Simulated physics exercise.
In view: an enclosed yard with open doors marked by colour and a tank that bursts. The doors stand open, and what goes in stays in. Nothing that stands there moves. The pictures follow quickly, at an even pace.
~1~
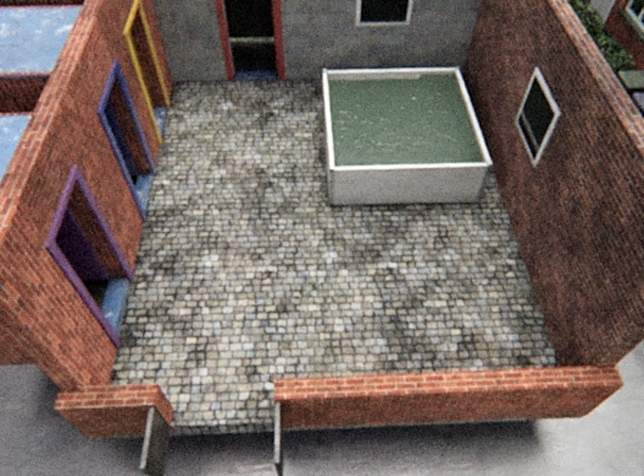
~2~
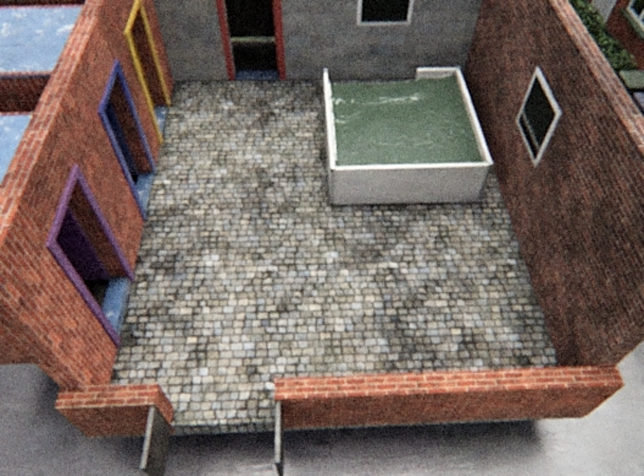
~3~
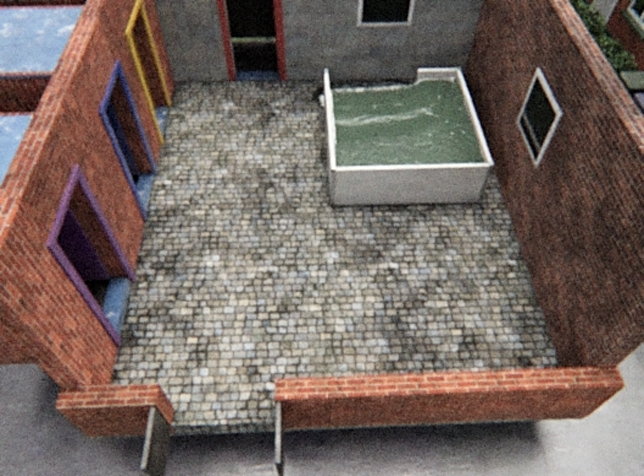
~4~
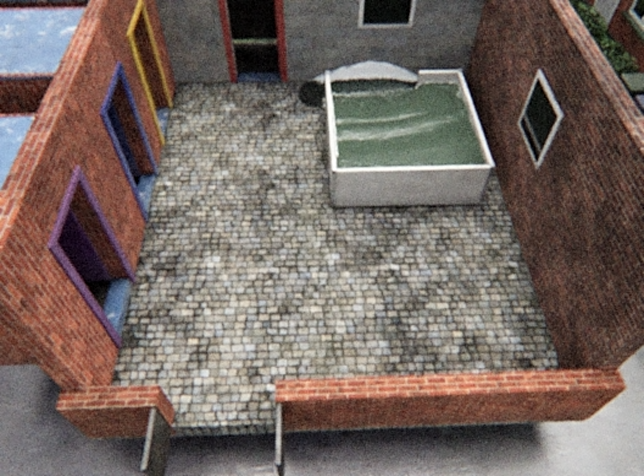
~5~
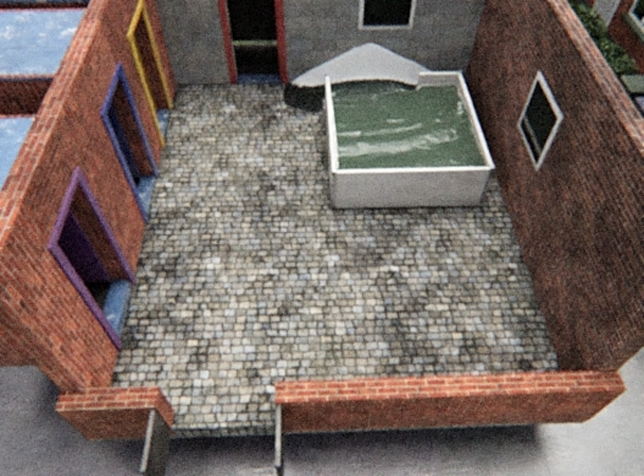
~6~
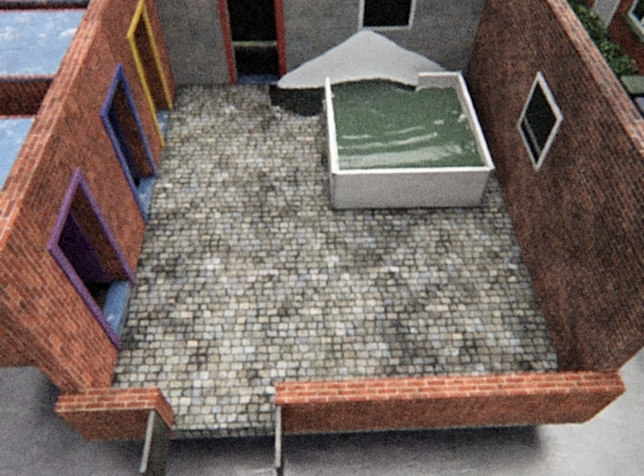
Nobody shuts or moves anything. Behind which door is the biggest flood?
It is the yellow one.
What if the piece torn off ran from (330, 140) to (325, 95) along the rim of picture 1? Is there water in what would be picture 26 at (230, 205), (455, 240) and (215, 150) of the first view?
One after the other: Covered, not flooded, covered.
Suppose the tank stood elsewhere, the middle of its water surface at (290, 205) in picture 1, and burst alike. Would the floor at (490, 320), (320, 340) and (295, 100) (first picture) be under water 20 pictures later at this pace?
One after the other: Dry, clear, flooded.
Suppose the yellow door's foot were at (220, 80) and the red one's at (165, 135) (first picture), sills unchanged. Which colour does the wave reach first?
The door marked yellow.
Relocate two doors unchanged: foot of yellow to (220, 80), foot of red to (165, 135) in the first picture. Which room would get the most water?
The door marked red.
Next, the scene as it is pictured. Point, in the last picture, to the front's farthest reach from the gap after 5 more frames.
Around (194, 88).
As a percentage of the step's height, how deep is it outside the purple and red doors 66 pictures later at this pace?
Near 40 and 120 in a hundred.
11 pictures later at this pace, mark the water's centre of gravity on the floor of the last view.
Close to (371, 130).
A moment on, water covers 15 % of the floor; yellow door not reached, blue door not reached, red door a trickle in, purple door not reached.
Next, water covers 30 % of the floor; yellow door some in, blue door not reached, red door some in, purple door not reached.
Then, water covers 50 % of the floor; yellow door a lot in, blue door a trickle in, red door some in, purple door wet at the sill, nothing in.
Later, water covers 85 % of the floor; yellow door a lot in, blue door some in, red door a lot in, purple door wet at the sill, nothing in.
In the end, water covers 95 % of the floor; yellow door a lot in, blue door some in, red door a lot in, purple door wet at the sill, nothing in; the yellow door has let in the most.
